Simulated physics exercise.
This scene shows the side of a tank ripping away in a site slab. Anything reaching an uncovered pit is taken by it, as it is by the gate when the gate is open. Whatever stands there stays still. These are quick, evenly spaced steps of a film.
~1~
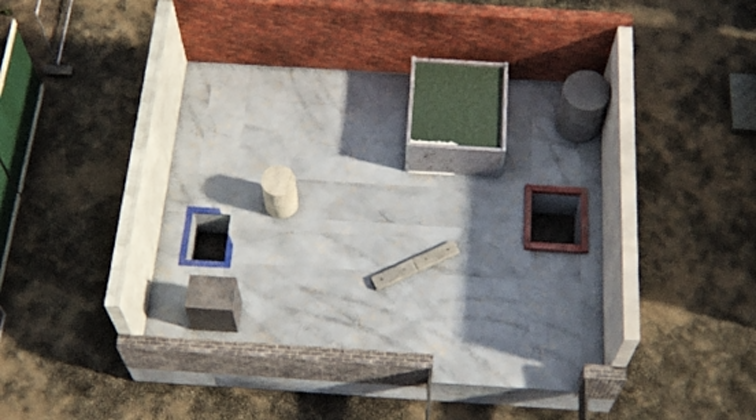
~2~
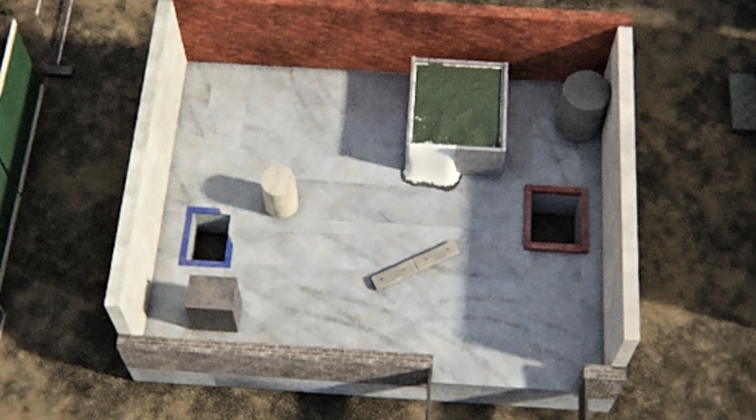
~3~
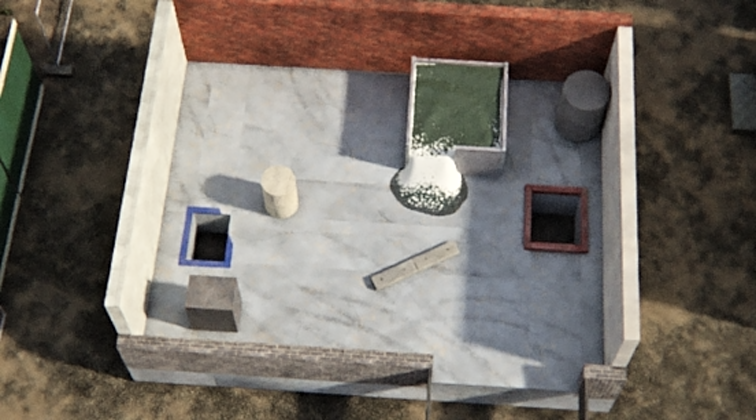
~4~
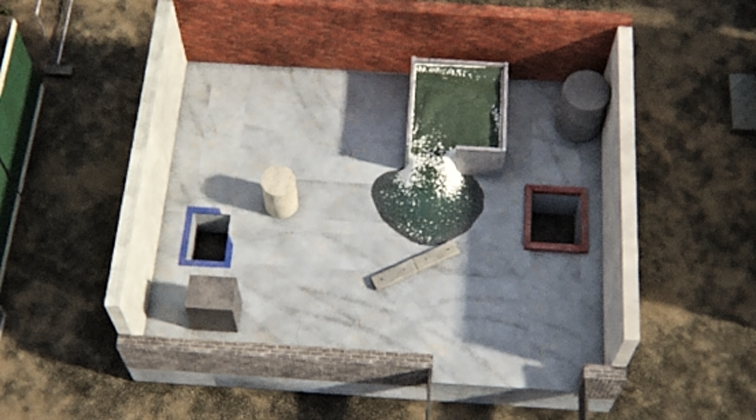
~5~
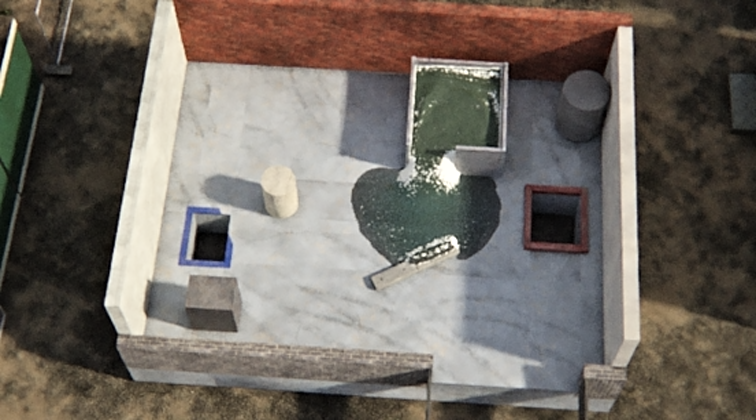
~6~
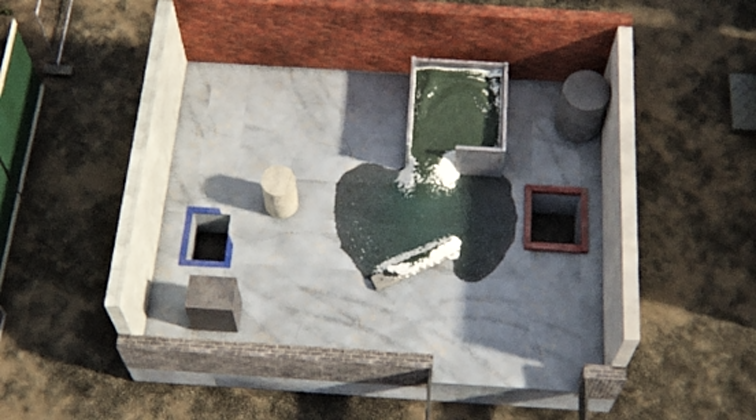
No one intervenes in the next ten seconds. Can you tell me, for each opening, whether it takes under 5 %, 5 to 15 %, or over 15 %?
Sure: The gate takes over 15 %; the blue pit takes over 15 %; the red pit takes under 5 %.
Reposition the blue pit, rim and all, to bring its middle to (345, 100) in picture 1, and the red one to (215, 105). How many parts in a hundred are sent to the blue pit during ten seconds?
Share for blue: 4 in a hundred.
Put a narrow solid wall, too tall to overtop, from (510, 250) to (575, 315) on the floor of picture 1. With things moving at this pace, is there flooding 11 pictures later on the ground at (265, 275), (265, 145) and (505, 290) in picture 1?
Result in the order given: Drowned, unaffected, drowned.
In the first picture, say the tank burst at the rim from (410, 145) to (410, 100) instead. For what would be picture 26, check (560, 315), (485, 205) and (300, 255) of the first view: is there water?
First spot spared, second spot spared, third spot submerged.
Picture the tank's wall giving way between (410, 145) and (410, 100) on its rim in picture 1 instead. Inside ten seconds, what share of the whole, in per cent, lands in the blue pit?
I'd estimate the blue pit takes around 30 percent.
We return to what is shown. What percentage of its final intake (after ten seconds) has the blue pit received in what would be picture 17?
Near 0 %, I'd say.
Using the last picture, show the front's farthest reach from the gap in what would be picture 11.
The front should reach about (286, 359).
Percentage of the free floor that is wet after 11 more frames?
That works out at 50 %.
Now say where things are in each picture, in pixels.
The open tank at (458, 106) is whole and still, in the first frame.
The front is at (404, 172), out from the gap at (431, 162), in the second frame.
Water pours out at (431, 162) and has run to (451, 210), in the third frame.
Water pours out at (431, 163) and has run to (432, 242), in the fourth frame.
Water pours out at (431, 163) and has run to (397, 264), in the fifth frame.
Water pours out at (431, 163) and has run to (373, 278), in the sixth frame.
A moment on, water covers 35 % of the floor; the gate 0 %, the blue pit 0 %, the red pit 0 %.
Next, water covers 50 % of the floor; the gate 4 %, the blue pit 0 %, the red pit 0 %.
Then, water covers 55 % of the floor; the gate 11 %, the blue pit 1 %, the red pit 0 %.
Later, water covers 65 % of the floor; the gate 17 %, the blue pit 10 %, the red pit 0 %.
In the end, water covers 80 % of the floor; the gate 22 %, the blue pit 23 %, the red pit 0 %.
